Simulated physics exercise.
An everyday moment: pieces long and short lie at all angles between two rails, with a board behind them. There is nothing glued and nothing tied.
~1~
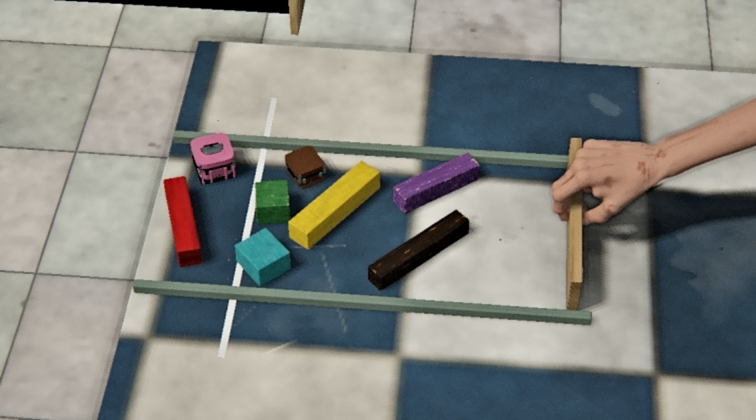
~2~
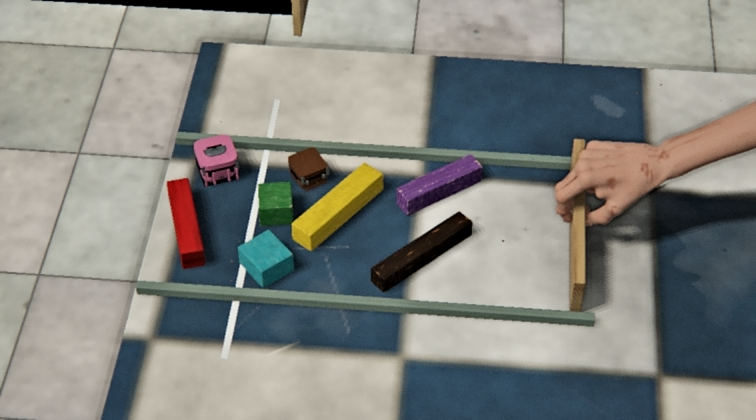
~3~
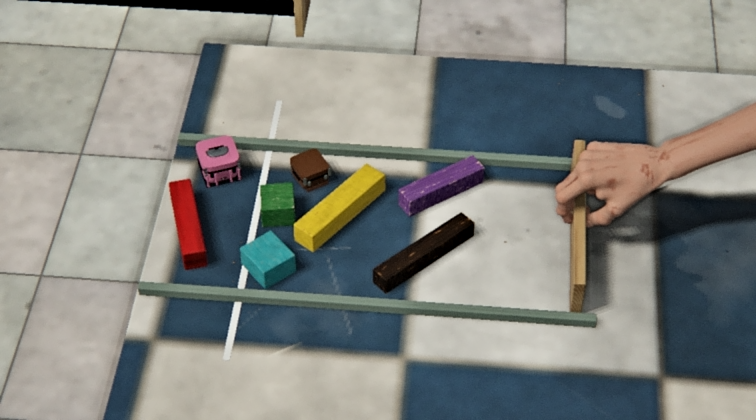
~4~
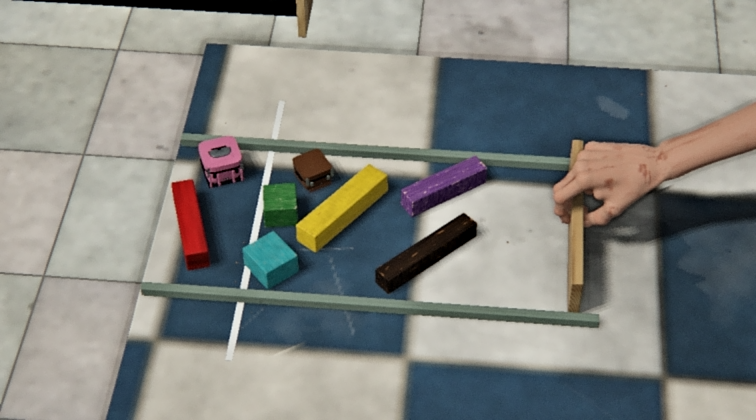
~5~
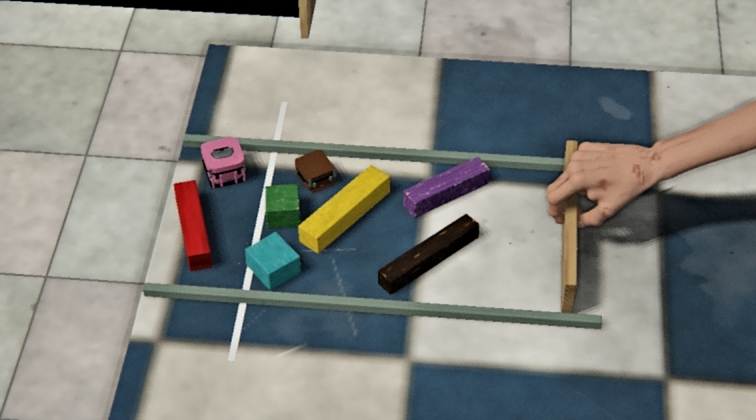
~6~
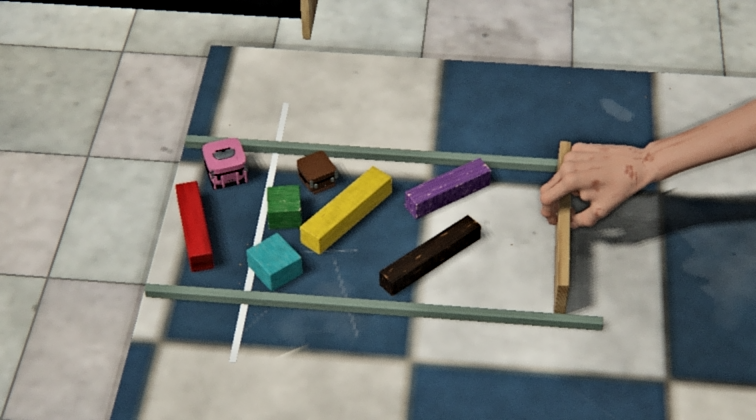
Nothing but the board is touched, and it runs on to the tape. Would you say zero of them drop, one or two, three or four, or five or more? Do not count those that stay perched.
Dropped: One or two.
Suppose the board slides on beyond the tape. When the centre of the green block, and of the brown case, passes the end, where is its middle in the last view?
The middle would be close to (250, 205) and then close to (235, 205).
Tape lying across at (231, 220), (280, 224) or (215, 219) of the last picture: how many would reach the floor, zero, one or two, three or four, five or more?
Count per stopping tape, as listed: Either three or four, none at all, five or over.
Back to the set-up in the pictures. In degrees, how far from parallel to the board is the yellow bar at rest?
Somewhere near 15 degrees, I'd say.
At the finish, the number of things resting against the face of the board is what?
Count recorded: 2.
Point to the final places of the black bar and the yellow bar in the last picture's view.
The black bar ends up near (246, 245), and the yellow bar near (212, 193).
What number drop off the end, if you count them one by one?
The answer is exactly 2.
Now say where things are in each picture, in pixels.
Red stick (182, 221); pink case (213, 159); green block (273, 202); board (574, 223); tape (250, 217), in the first picture.
Pink case (216, 160); purple bar (439, 185), in the second picture.
Green block (278, 205); black bar (424, 252), in the third picture.
Red stick (190, 224); yellow bar (343, 208), in the fourth picture.
Pink case (224, 162); turquoise block (273, 261), in the fifth picture.
Red stick (194, 226); pink case (225, 163); green block (284, 207); board (563, 226); tape (262, 222), in the sixth picture.
Early on, none off yet; red stick at rest near (194, 226); pink case at rest near (225, 163); green block at rest near (284, 207).
A while later, none off yet; red stick at rest near (194, 226); pink case at rest near (225, 163); green block travelled a little near (267, 201).
Finally, the number that fall off is one or two; lost, pink case and red stick.
